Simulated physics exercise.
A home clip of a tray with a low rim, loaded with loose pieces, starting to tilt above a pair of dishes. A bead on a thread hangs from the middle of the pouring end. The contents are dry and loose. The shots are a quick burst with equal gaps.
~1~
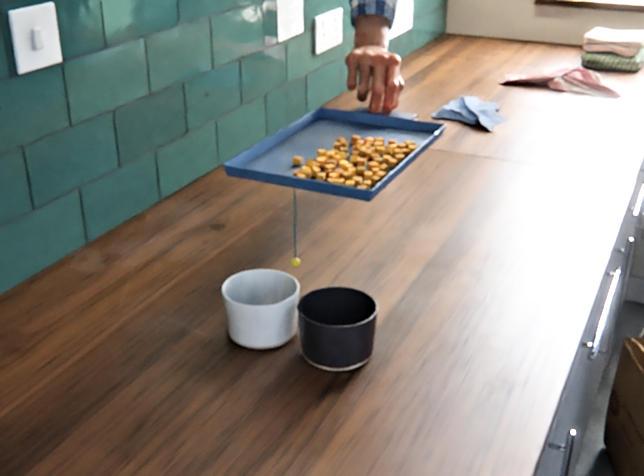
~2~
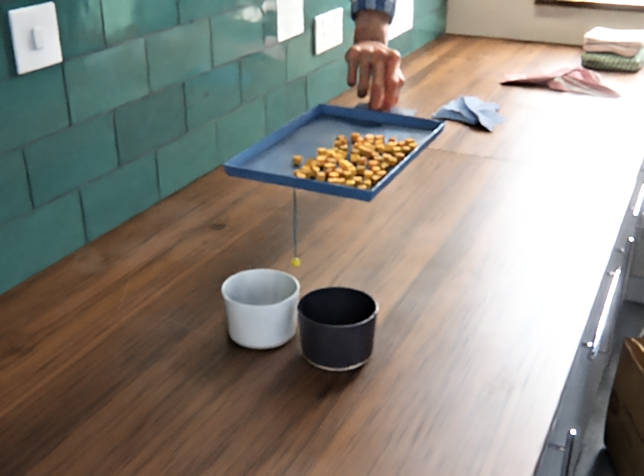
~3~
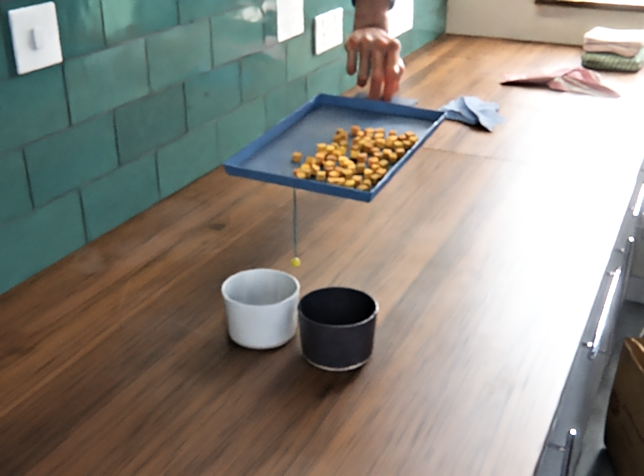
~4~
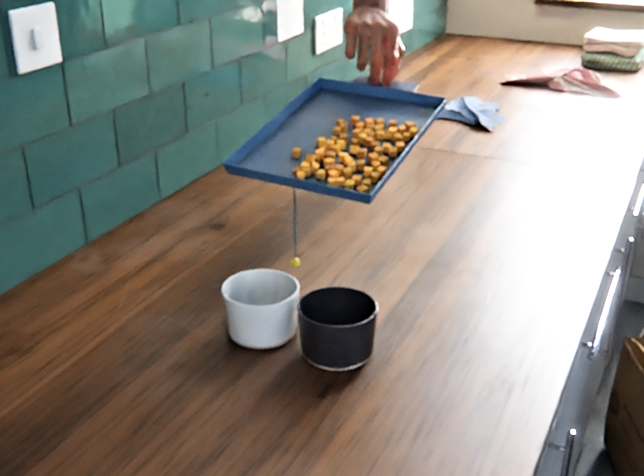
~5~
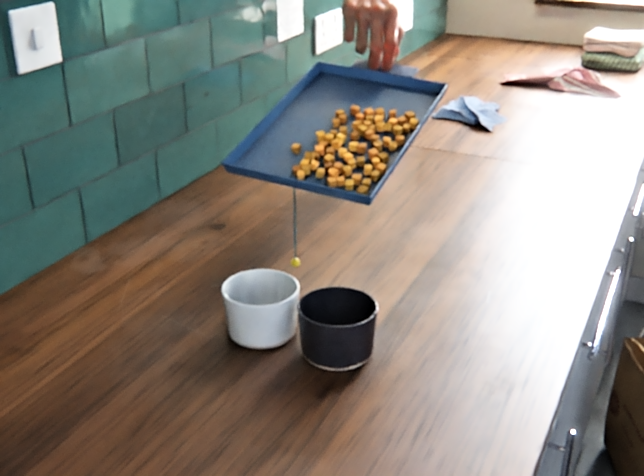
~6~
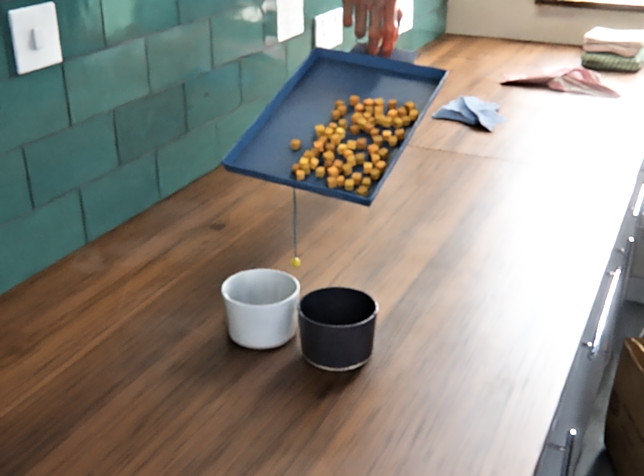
A hand raises the far end of a blue tray of croutons, tilting it steadily.
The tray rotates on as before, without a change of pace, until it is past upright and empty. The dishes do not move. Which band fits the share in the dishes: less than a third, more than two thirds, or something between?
They take more than two thirds between them.
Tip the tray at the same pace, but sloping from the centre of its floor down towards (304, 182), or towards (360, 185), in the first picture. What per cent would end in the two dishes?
About 80 and 20 per cent.
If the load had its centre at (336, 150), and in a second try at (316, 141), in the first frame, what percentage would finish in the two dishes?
First some 90, then 80 per cent.
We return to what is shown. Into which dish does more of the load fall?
It is the right dish.
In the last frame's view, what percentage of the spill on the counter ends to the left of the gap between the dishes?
Some 60 per cent.
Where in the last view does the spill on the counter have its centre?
Around (272, 373).
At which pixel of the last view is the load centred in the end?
Around (327, 345).
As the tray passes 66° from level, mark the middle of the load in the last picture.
Near (342, 168).
Soon, tray tipped steeply; all on the tray.
A while on, tray tipped past a quarter turn; nearly all on the tray; a stray few in the air.
Towards the end, tray tipped past a quarter turn; about two thirds in the right dish; about a quarter in the left dish; about a quarter outside both.
Finally, tray tipped past a quarter turn; about two thirds in the right dish; about a quarter in the left dish; about a quarter outside both.
